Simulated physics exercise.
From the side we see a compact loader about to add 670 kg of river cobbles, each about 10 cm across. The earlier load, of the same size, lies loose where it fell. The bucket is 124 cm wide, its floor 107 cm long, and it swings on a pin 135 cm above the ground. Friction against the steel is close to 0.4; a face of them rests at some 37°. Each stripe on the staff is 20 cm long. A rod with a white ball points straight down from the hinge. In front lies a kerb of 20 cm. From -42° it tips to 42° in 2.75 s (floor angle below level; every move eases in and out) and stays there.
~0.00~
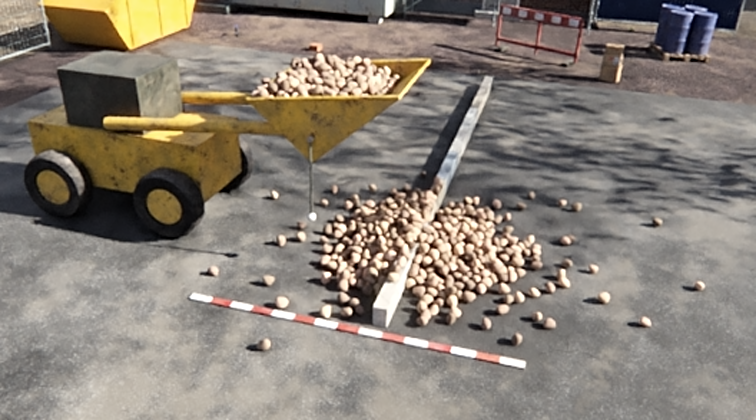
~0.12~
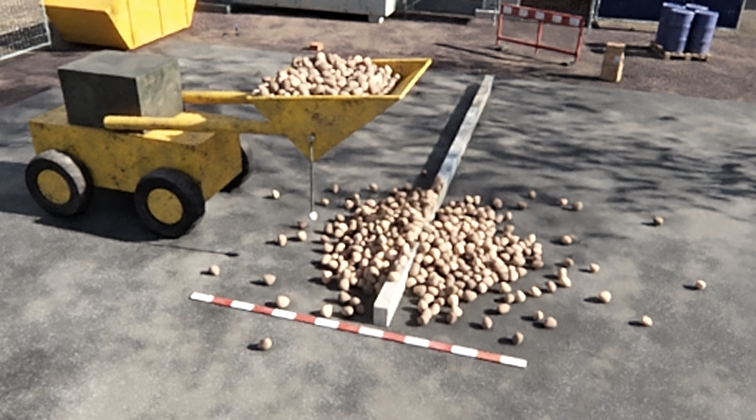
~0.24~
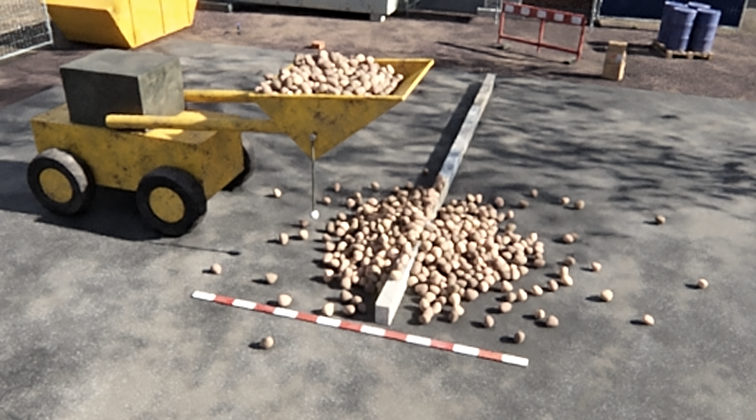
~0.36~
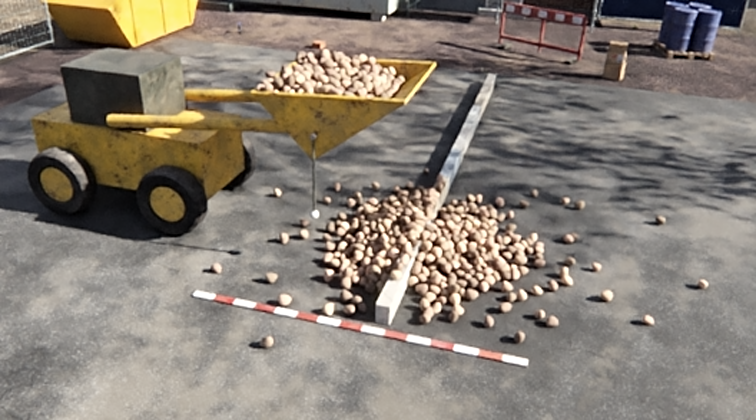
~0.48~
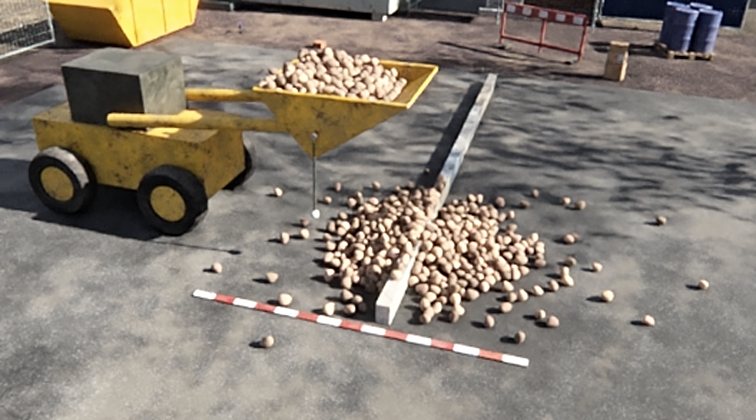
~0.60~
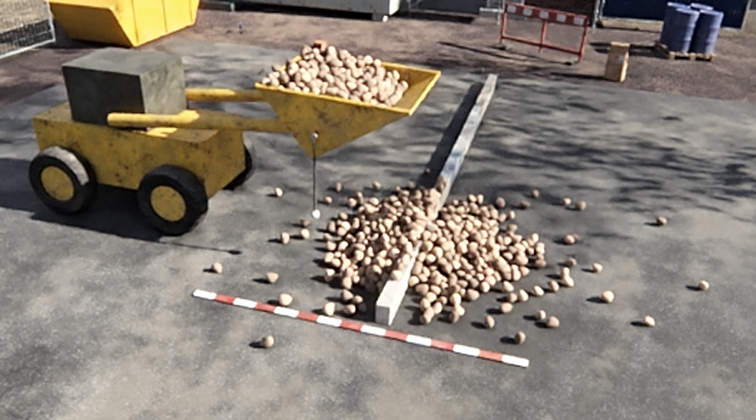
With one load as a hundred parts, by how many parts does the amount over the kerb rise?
About 69 per cent.
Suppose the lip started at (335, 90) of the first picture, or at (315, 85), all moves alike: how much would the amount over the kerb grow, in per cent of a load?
About 5 and 0 per cent.
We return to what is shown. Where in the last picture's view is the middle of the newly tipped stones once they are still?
Around (444, 232).
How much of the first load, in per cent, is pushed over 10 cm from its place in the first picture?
About 20 per cent.
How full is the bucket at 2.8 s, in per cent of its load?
About 5 per cent.
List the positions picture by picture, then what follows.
The first picture shows lip at (400, 98), floor tilted -42°, highest stones at (326, 63). The earlier load is highest near (409, 220), 30 cm above ground level, 54 % on this side of the kerb, 46 % over the kerb.
In the second picture, the bucket is at -42°, its lip at (401, 98); the top of the load is at (327, 62); the stones move at 0.0 m/s on average.
In the third picture, the bucket is at -40°, its lip at (403, 98); the top of the load is at (329, 60); the stones move at 0.1 m/s on average.
The fourth picture shows lip at (406, 102), floor tilted -38°, highest stones at (325, 60); the stones move at 0.1 m/s on average.
In the fifth picture, the bucket is at -35°, its lip at (408, 107); the top of the load is at (329, 58); the stones move at 0.1 m/s on average.
The sixth picture shows lip at (411, 113), floor tilted -32°, highest stones at (325, 55); the stones move at 0.2 m/s on average.
After 2.1 s the floor is at 29°; in per cent of one load, 85 in the bucket, 64 on this side of the kerb, 52 over the kerb; the foremost stones are at (617, 259).
After 2.8 s the floor is at 42°; in per cent of one load, 7 in the bucket, 88 on this side of the kerb, 105 over the kerb; the foremost stones are at (617, 259).
After 3.2 s the floor is at 42°; in per cent of one load, 0 in the bucket, 87 on this side of the kerb, 114 over the kerb; the foremost stones are at (617, 259).
After 6.0 s the floor is at 42°; in per cent of one load, 0 in the bucket, 85 on this side of the kerb, 116 over the kerb; the foremost stones are at (617, 259). Net gain over the kerb, 69.
